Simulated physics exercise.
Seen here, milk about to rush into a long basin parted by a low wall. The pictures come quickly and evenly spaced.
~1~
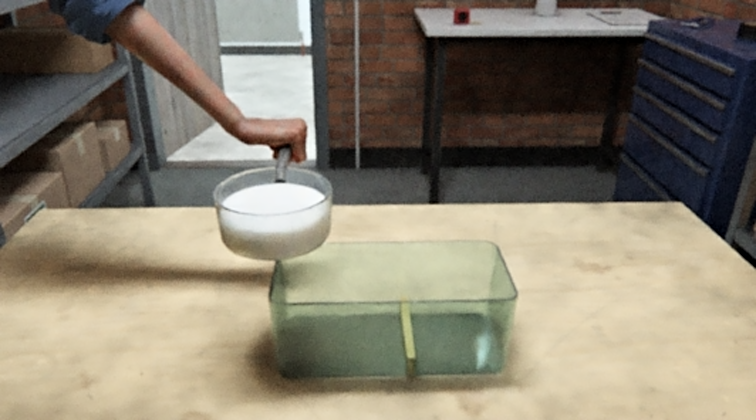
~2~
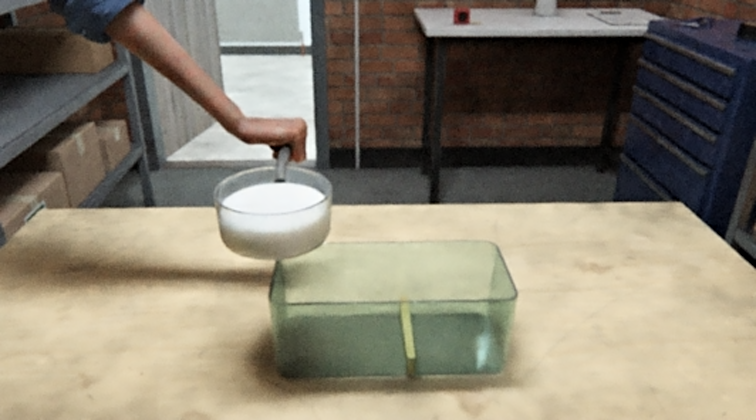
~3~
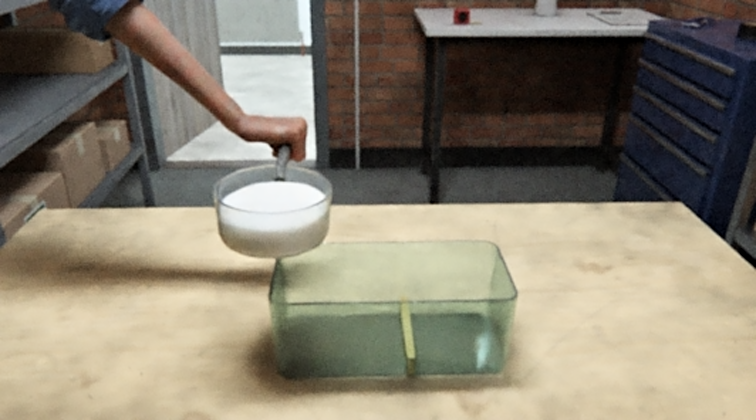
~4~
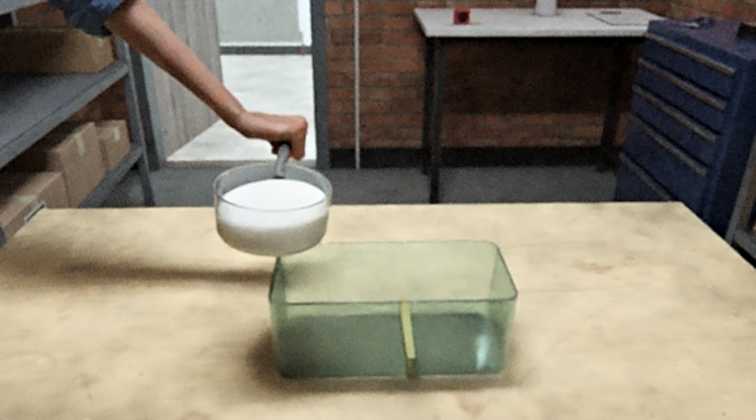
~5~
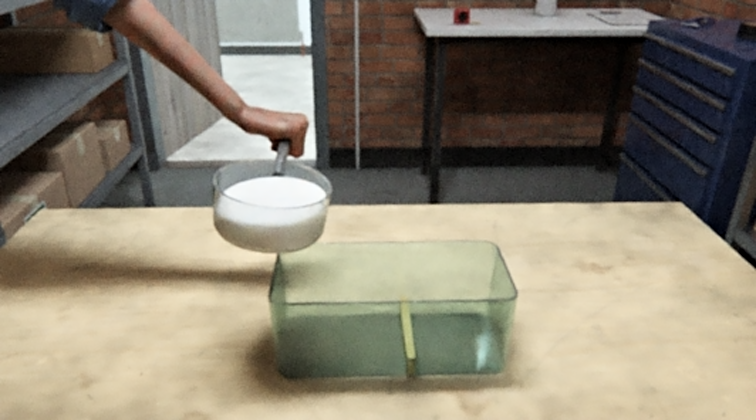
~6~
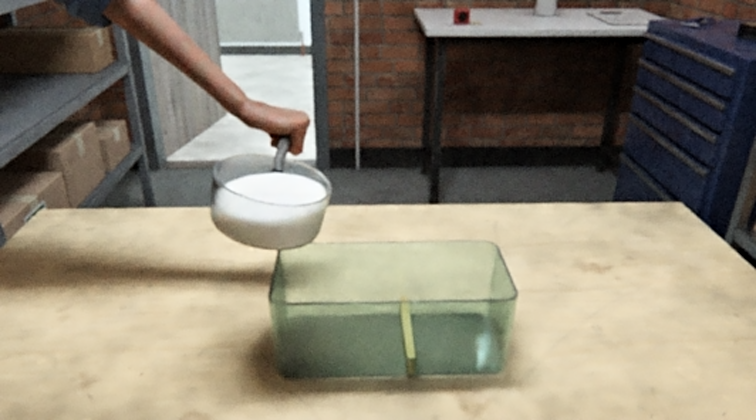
A hand slowly tilting a clear round pan of milk rightward above a green-tinted, see-through basin with a low divider.
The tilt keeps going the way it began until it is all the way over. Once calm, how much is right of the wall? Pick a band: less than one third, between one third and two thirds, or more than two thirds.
It is between one third and two thirds.
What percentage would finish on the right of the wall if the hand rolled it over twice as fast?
Roughly 55 per cent ends up there.
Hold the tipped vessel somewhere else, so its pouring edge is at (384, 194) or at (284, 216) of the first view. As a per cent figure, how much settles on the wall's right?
You'd get 80 percent from the first and 15 percent from the second.
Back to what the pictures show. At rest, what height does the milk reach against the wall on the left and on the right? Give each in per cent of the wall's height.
About 40 on the left and about 70 on the right.
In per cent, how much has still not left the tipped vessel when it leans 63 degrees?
It still holds close to 65 per cent at that lean.
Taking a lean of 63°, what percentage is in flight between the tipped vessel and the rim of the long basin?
Something like 30 per cent of it.
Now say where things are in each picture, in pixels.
In the first picture, tilt 0°; pouring edge (330, 190); surface from (221, 204) to (329, 203); the long basin's rim runs from (274, 273) to (507, 269); the wall's top is at (407, 325).
In the second picture, tilt 1°; pouring edge (330, 190); surface from (221, 204) to (329, 202).
In the third picture, tilt 2°; pouring edge (330, 190); surface from (221, 203) to (329, 201).
In the fourth picture, tilt 5°; pouring edge (330, 190); surface from (219, 201) to (327, 199).
In the fifth picture, tilt 8°; pouring edge (330, 191); surface from (218, 197) to (327, 196).
In the sixth picture, tilt 13°; pouring edge (330, 191); surface from (215, 193) to (327, 193).
A moment on, the tilt is 63° and 65 per cent is still to pour, 4 is left of the wall and 0 right of it.
Next, the tilt is 91° and 15 per cent is still to pour, 19 is left of the wall and 47 right of it.
Then the tilt is 95° and 2 per cent is still to pour, 35 is left of the wall and 59 right of it.
Later the tilt is 95° and 0 per cent is still to pour, 40 is left of the wall and 58 right of it.
In the end 41 per cent lies left of the wall, 59 right of it and 1 outside.
